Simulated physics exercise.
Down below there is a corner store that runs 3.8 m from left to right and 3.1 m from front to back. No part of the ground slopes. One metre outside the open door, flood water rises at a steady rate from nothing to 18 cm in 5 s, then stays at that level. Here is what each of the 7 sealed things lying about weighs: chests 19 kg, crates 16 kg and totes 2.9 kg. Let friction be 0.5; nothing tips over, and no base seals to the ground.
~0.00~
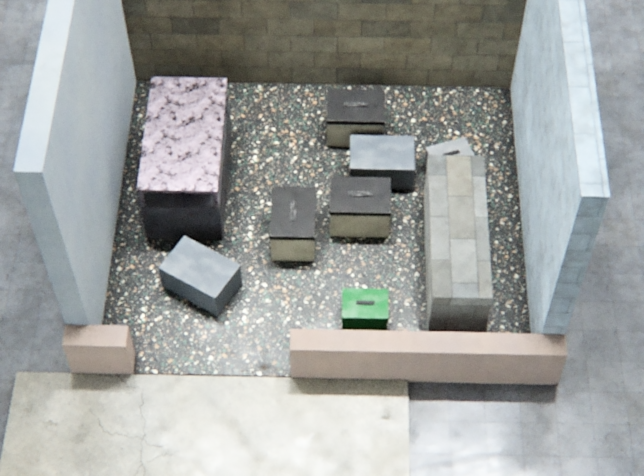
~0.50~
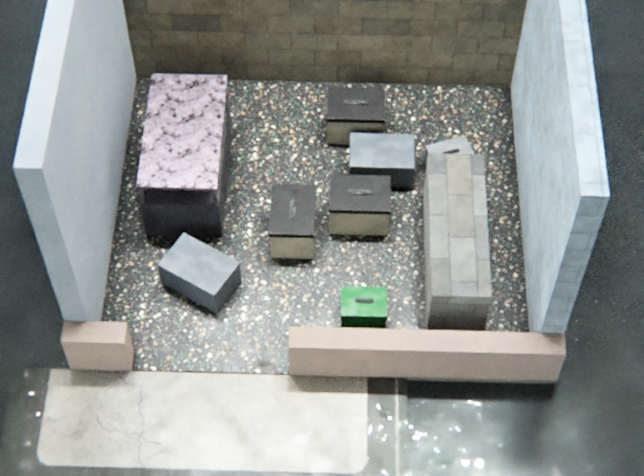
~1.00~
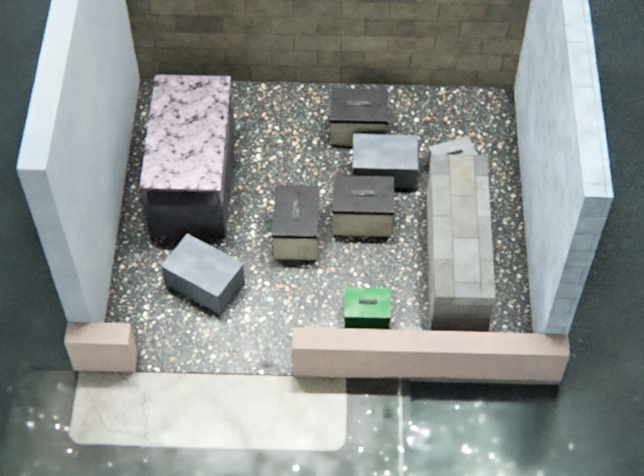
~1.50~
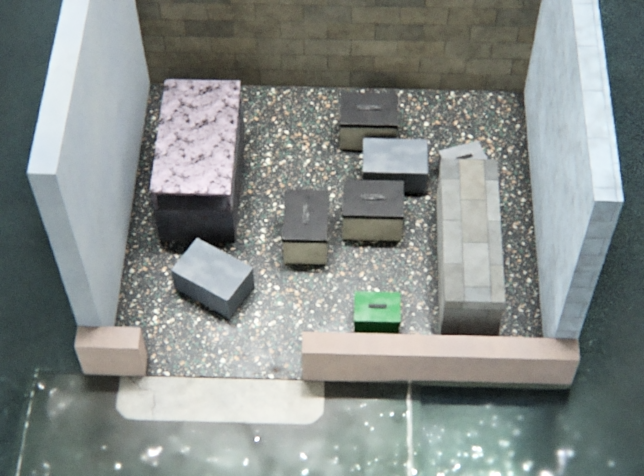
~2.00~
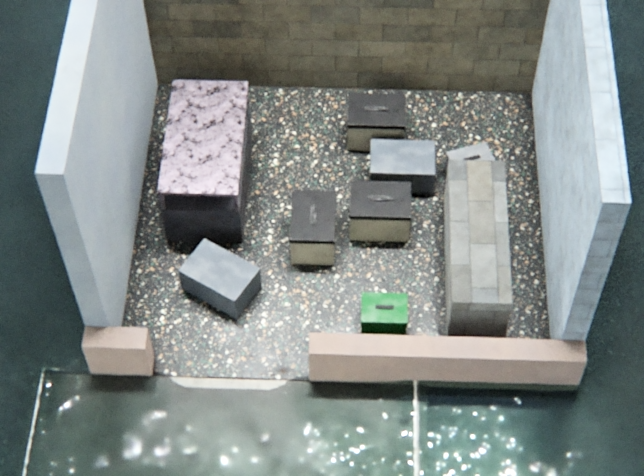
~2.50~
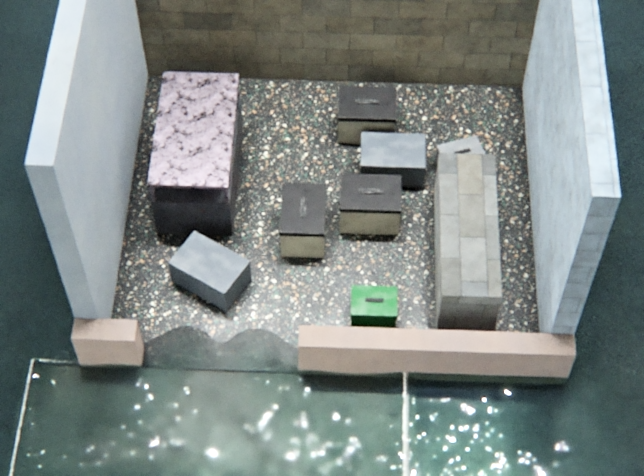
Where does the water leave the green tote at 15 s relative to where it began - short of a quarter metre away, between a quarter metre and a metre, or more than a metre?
Result: A modest displacement.
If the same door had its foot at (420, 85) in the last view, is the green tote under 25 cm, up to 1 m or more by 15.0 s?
The green tote ends up a great distance away.
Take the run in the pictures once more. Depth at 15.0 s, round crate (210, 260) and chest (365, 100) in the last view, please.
Roughly 18 and 18 cm.
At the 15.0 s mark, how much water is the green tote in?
Around 11 cm.
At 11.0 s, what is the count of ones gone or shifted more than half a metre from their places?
Tally at that time: 6.
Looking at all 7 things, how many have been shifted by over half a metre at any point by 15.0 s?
7 of them.
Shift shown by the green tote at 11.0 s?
I'd guess some 40 cm by then.
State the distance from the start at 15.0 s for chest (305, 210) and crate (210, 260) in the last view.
100 cm, 250 cm.
After 3.5 s the green tote is near (374, 301), 0.0 m from its start, aground; 0 afloat.
After 6.8 s the green tote is near (373, 321), 0.2 m from its start, afloat; 2 afloat.
After 11.0 s the green tote is near (406, 276), 0.4 m from its start, afloat; 7 afloat.
After 15.0 s the green tote is near (403, 237), 0.7 m from its start, afloat; 7 afloat.
